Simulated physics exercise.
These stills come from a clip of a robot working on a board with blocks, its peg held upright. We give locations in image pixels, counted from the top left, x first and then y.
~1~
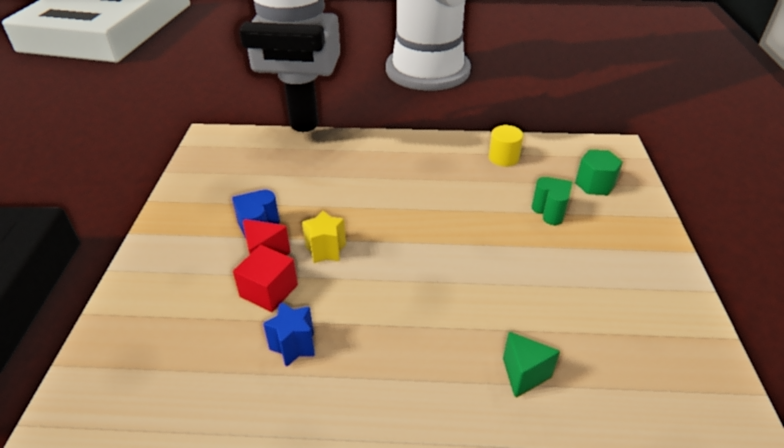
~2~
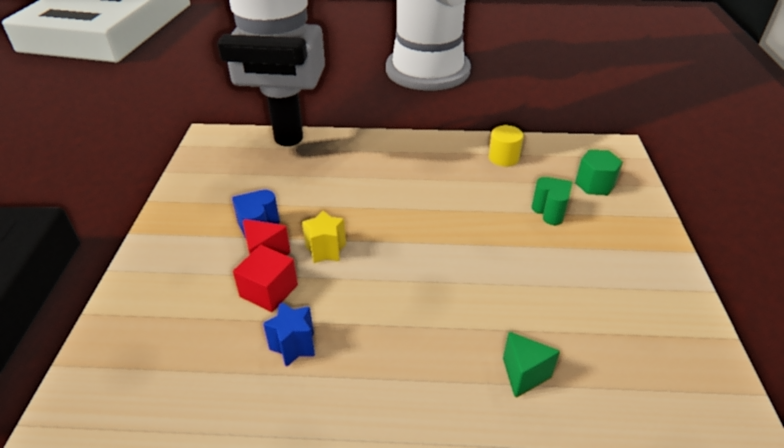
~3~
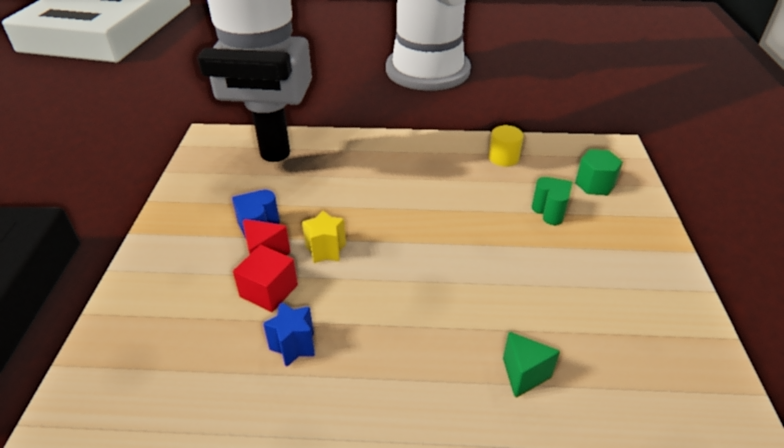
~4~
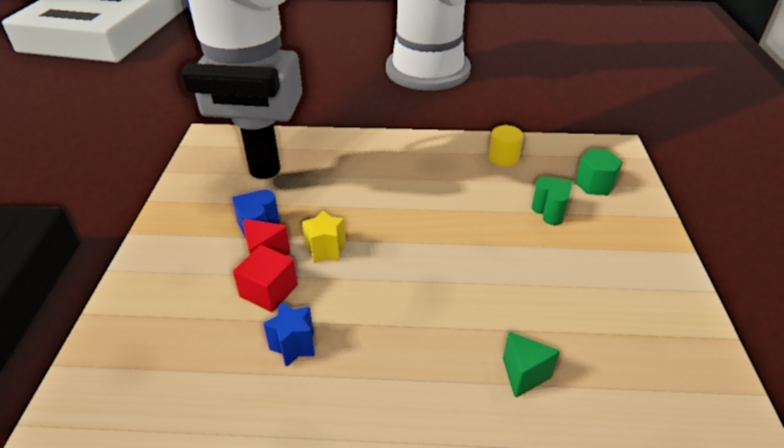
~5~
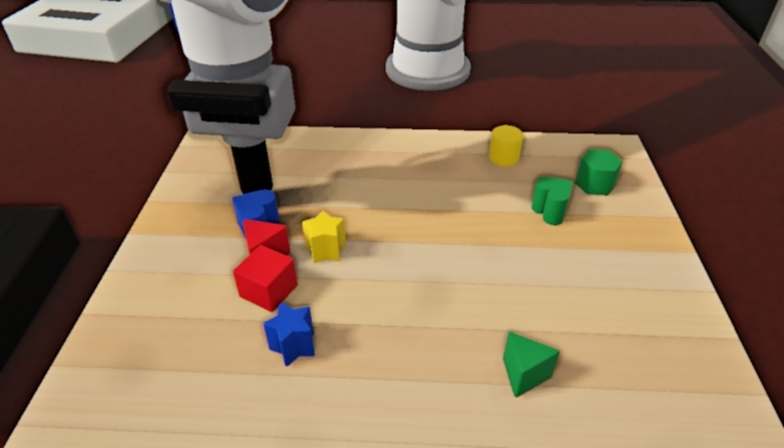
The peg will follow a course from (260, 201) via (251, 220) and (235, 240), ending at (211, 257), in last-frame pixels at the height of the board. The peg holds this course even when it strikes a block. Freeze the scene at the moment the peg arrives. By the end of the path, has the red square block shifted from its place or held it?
Displaced, by a centimetre or more.
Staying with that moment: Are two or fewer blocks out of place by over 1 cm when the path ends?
Answer: No.
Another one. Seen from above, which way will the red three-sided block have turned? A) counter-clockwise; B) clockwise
The one that fits is A, counter-clockwise.
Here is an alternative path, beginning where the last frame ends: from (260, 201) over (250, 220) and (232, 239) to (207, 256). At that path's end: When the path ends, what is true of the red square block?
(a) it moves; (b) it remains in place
The one that fits is a, it moves.
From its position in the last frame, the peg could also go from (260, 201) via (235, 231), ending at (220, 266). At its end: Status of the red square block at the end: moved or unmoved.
By the end it has moved.
What follows on the original path. Halfway along, peg at (242, 218); blue heart at (235, 228), turned 15° clockwise; red three-sided block at (250, 247), turned 65° anticlockwise; red square block at (273, 275), turned 20° clockwise.
At the end, peg at (207, 244); blue heart at (218, 252), turned 25° anticlockwise; red three-sided block at (253, 256), turned 95° anticlockwise; red square block at (277, 278), turned 30° clockwise; yellow star unmoved.
